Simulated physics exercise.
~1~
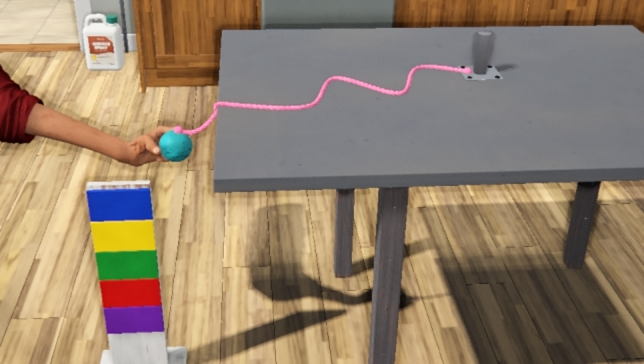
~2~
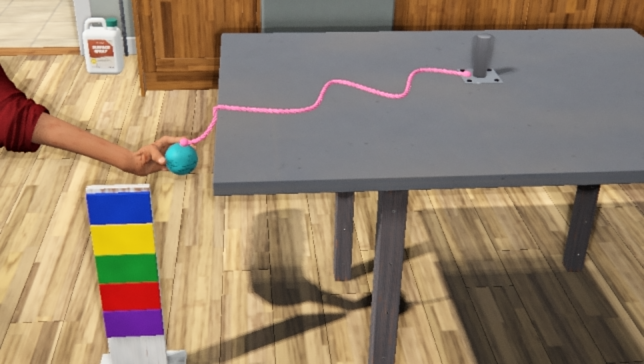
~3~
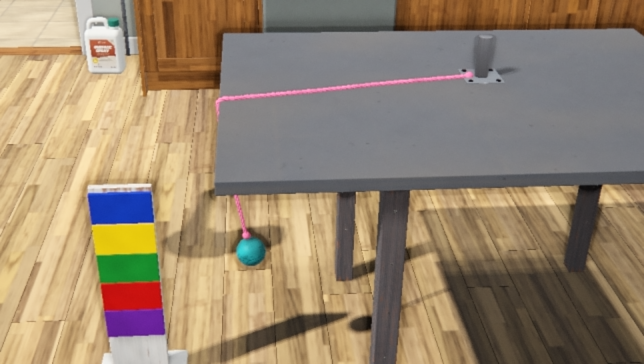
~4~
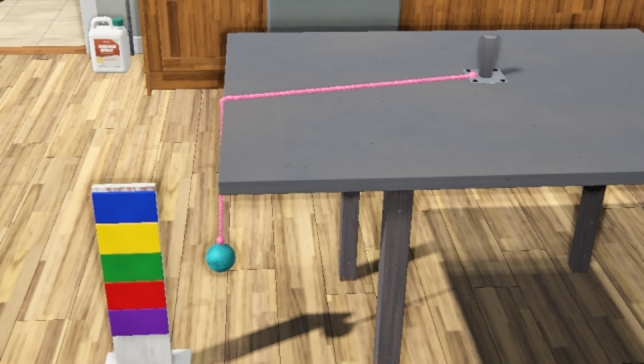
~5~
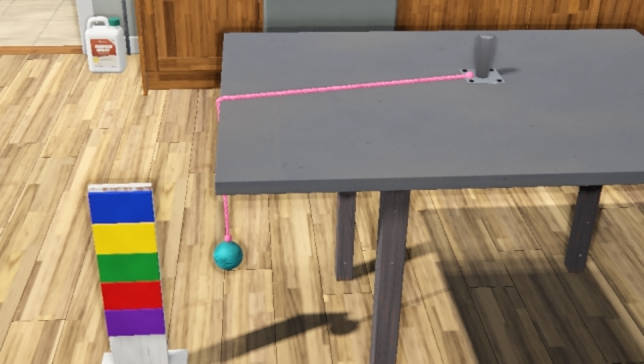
To begin with, a hand holds a turquoise ball just off the left edge of a gray table, with a pink cord lying in loose waves from the ball to a bolted post. Beside the table stands a marker with blue, yellow, green, red and purple bands from top to bottom. The hand lets go and draws back, and the ball drops down and to the right, pulling the cord straight across the tabletop. The ball then swings left beneath the edge and shifts slightly right again. It ends hanging from the taut cord, its middle level with the green band.
